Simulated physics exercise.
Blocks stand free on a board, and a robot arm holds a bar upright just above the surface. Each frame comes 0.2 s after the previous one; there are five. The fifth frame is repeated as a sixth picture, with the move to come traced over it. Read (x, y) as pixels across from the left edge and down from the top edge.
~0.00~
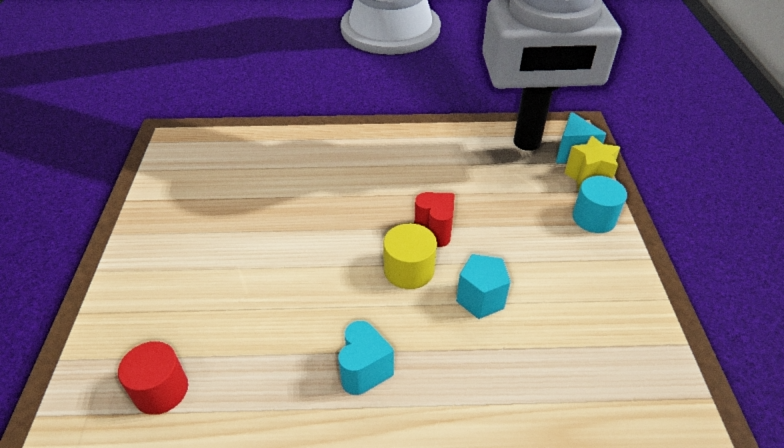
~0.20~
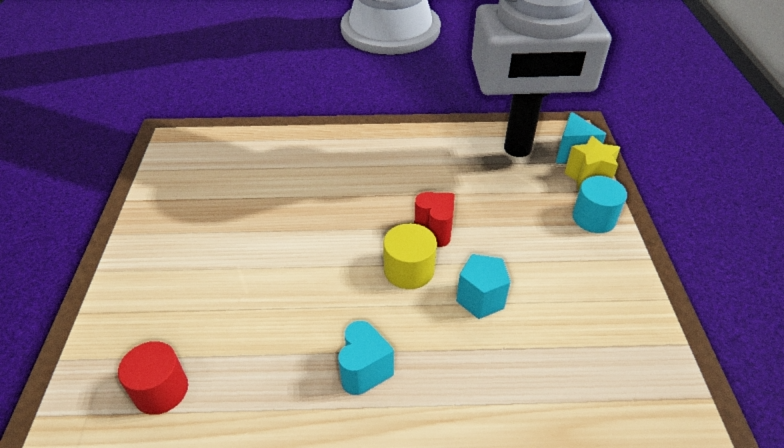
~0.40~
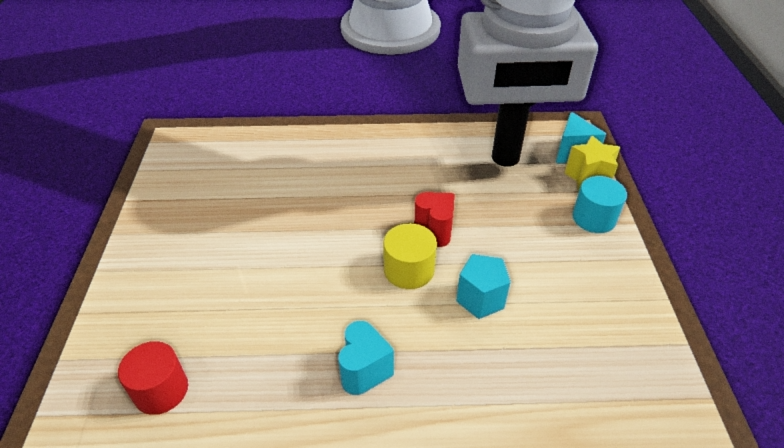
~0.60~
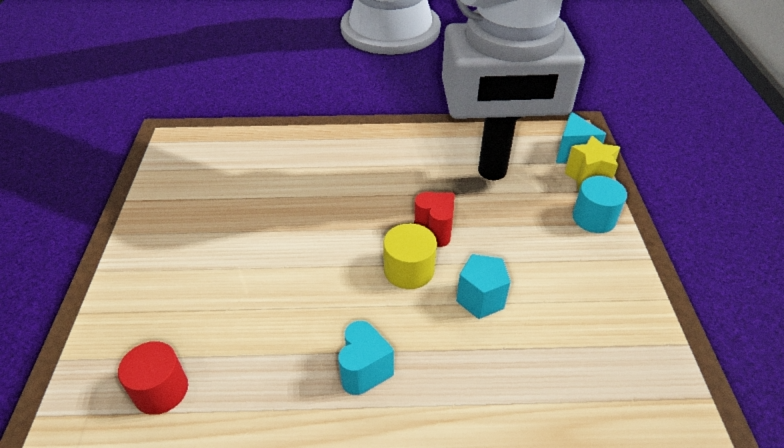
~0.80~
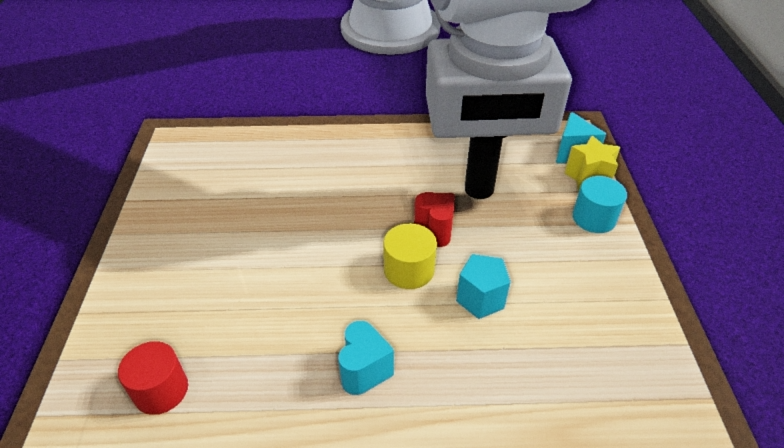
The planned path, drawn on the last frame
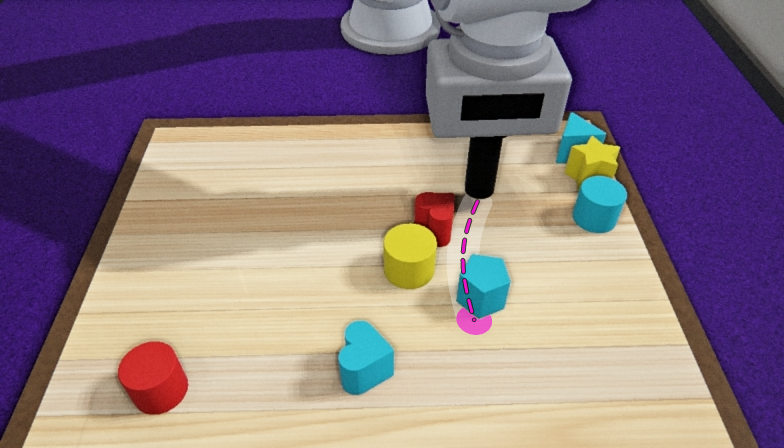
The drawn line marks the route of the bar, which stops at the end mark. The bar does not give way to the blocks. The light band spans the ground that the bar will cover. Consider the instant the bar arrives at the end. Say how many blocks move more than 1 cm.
The push moves one block more than 1 cm.
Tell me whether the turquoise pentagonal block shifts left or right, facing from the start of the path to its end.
Its sideways move is to the left.
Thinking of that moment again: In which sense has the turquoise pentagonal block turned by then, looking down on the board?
Seen from above, its turn is counter-clockwise.
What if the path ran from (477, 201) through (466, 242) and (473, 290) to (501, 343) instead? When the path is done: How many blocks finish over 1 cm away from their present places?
It's going to be one.
The line goes from (477, 201) by way of (463, 254) to (474, 320).
What follows on the original path. One third of the way, bar (467, 225); nothing pushed yet.
Two thirds of the way, bar (466, 264); turquoise pentagonal block (489, 278).
At the end, bar (476, 309); red heart-shaped block unmoved; turquoise pentagonal block (516, 312), turned 60° anticlockwise.
